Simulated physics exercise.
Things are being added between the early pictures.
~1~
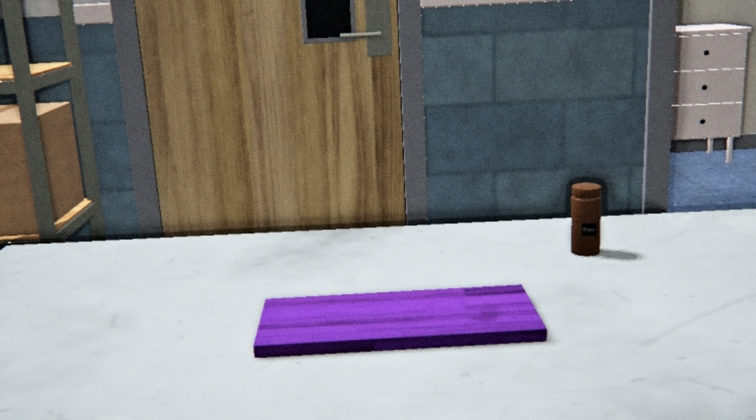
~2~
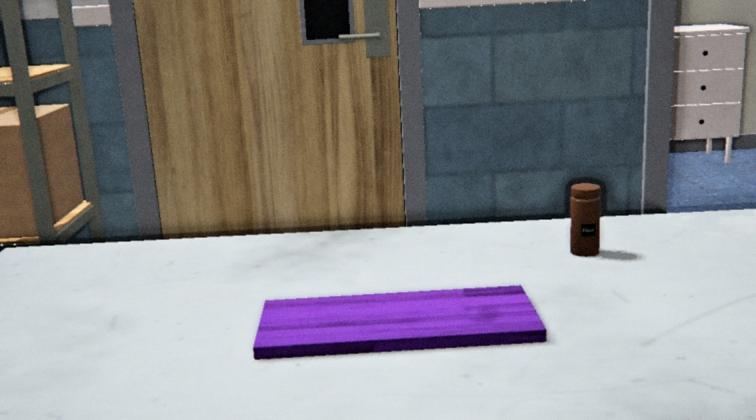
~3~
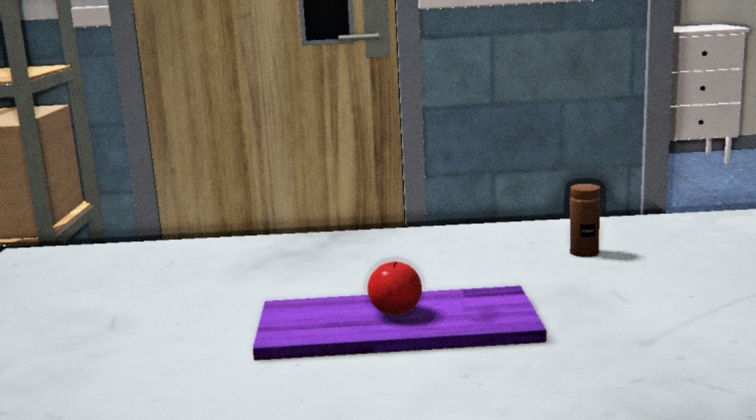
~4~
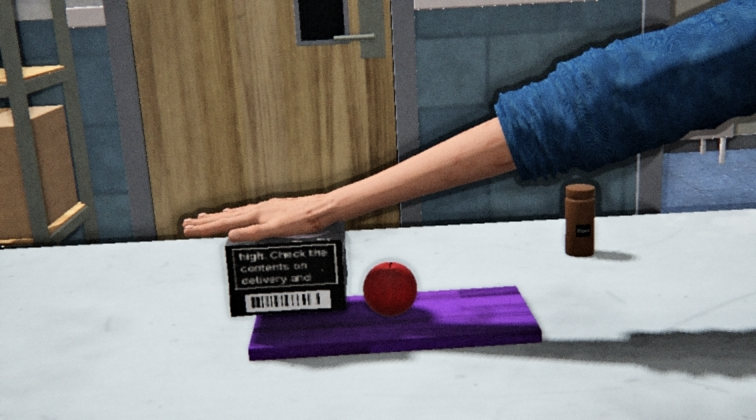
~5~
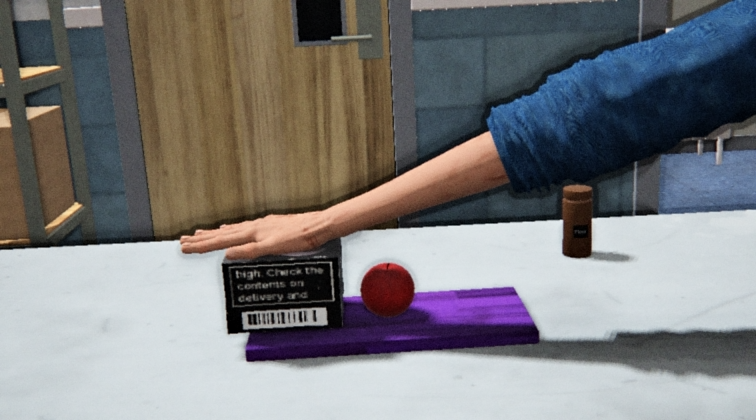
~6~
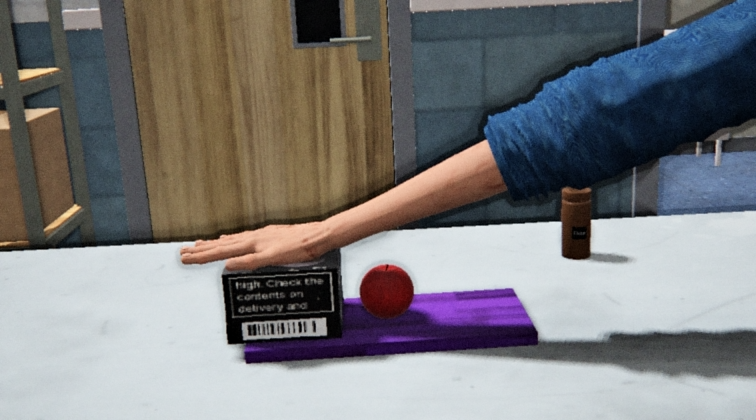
A pale marble-like tabletop is seen from slightly above, with a wooden door, blue-grey block wall, shelving and white drawers behind it. A purple board lies near the middle and a brown shaker stands at the right, before a red apple appears on the board. A blue-sleeved arm from the right, hand atop a black box, lowers it onto the board's left end, while the view shifts very slightly.
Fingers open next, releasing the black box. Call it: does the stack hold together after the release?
Yes, it holds together.
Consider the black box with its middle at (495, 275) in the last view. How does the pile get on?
It stays stable.
Then, 0.20 s later than the last frame, all is still.
Then, 0.50 s later than the last frame, black box resting near (286, 289).
When it is over, all 4 as before. End places, in pixels of the last picture, black box near (286, 289). The pile keeps its balance.
